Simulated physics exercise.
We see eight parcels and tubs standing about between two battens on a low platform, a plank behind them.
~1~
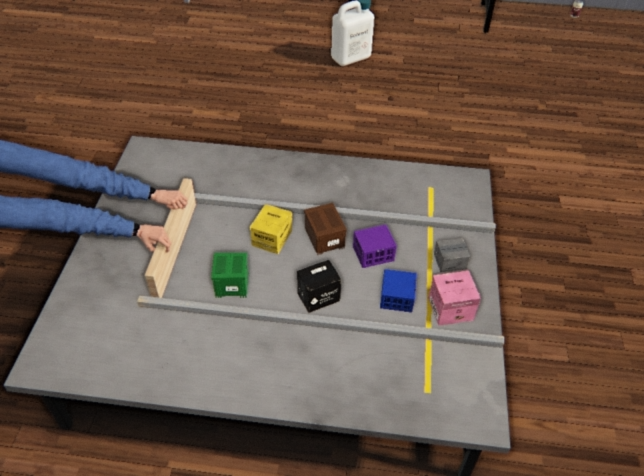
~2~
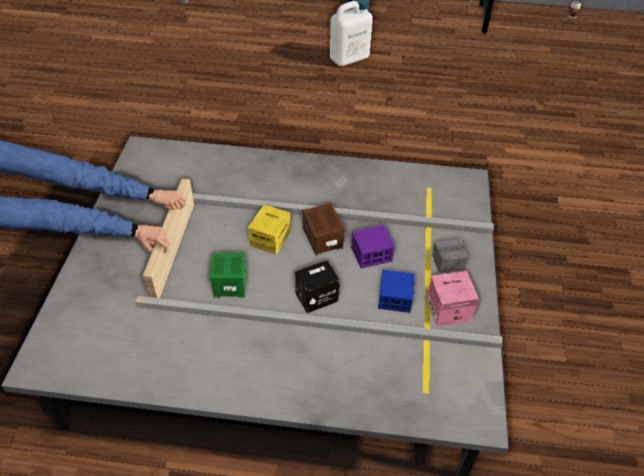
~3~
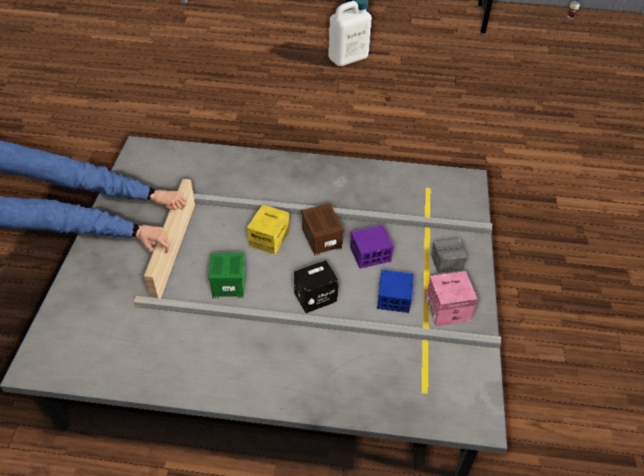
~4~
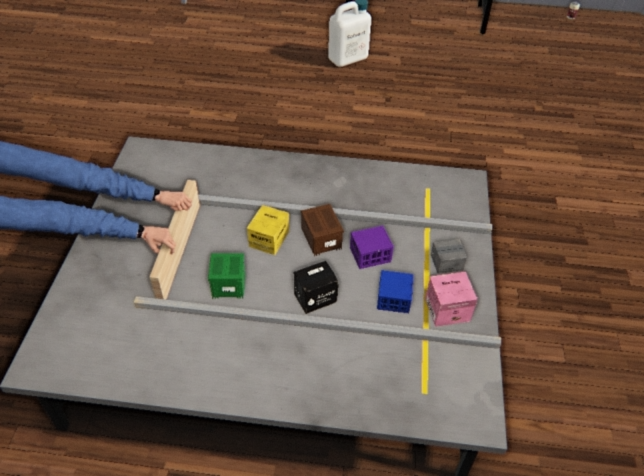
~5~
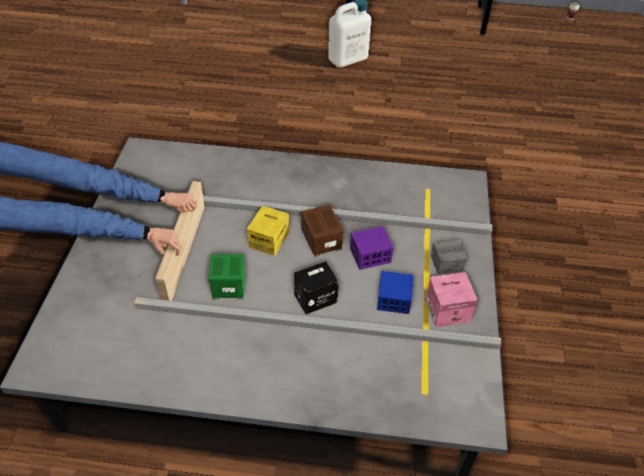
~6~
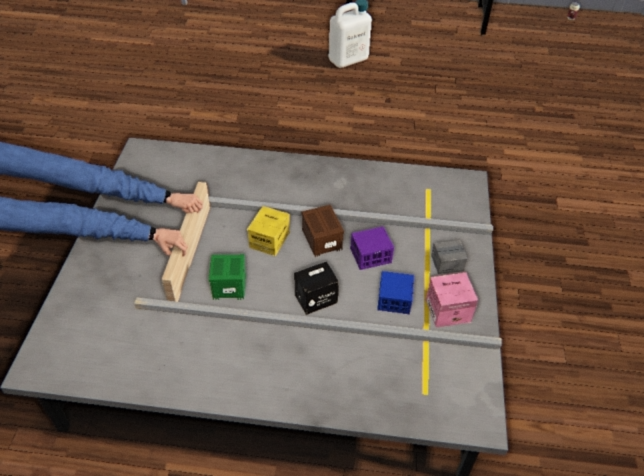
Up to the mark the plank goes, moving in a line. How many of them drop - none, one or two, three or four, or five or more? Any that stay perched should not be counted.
The count of those that drop is three or four.
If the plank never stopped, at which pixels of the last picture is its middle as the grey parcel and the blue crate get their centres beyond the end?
The grey parcel gives roughly (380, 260), the blue crate roughly (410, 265).
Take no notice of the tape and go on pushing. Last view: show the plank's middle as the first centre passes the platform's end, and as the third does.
At (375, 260) for the first, at (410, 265) for the third.
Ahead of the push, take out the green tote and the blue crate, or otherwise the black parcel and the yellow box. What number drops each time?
Tally per try: 2 / 2.
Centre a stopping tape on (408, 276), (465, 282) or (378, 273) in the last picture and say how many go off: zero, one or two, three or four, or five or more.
In order: Either one or two, then at least five, then not one.
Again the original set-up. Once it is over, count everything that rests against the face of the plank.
The count comes out at 2.
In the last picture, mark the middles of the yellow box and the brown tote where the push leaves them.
Final pixels, roughly: (444, 247) for the first, (475, 248) for the other.
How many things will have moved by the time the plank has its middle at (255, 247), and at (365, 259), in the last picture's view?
At the first point the count is 2, at the second it's 8.
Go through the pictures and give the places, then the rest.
Pink box (454, 298); grey parcel (452, 255); blue crate (398, 291); plank (172, 237); tape (430, 276), in the first frame.
Grey parcel (450, 256); yellow box (270, 229), in the second frame.
Blue crate (395, 291); brown tote (322, 229), in the third frame.
Pink box (450, 299); green tote (228, 276), in the fourth frame.
Grey parcel (449, 257); purple crate (371, 248), in the fifth frame.
Pink box (451, 300); grey parcel (449, 257); blue crate (396, 293); plank (188, 240); tape (427, 278), in the sixth frame.
A little later, none off yet; pink box at rest near (451, 300); grey parcel at rest near (449, 257); blue crate at rest near (396, 293).
Next, none off yet; pink box at rest near (451, 300); grey parcel at rest near (449, 257); blue crate shifted a little near (402, 294).
Later still, none off yet; pink box shifted about its own width near (505, 306); grey parcel shifted about its own width near (494, 263); blue crate shifted well along near (465, 301).
When it is over, the number that fall off is three or four; down, purple crate, blue crate, grey parcel and pink box.
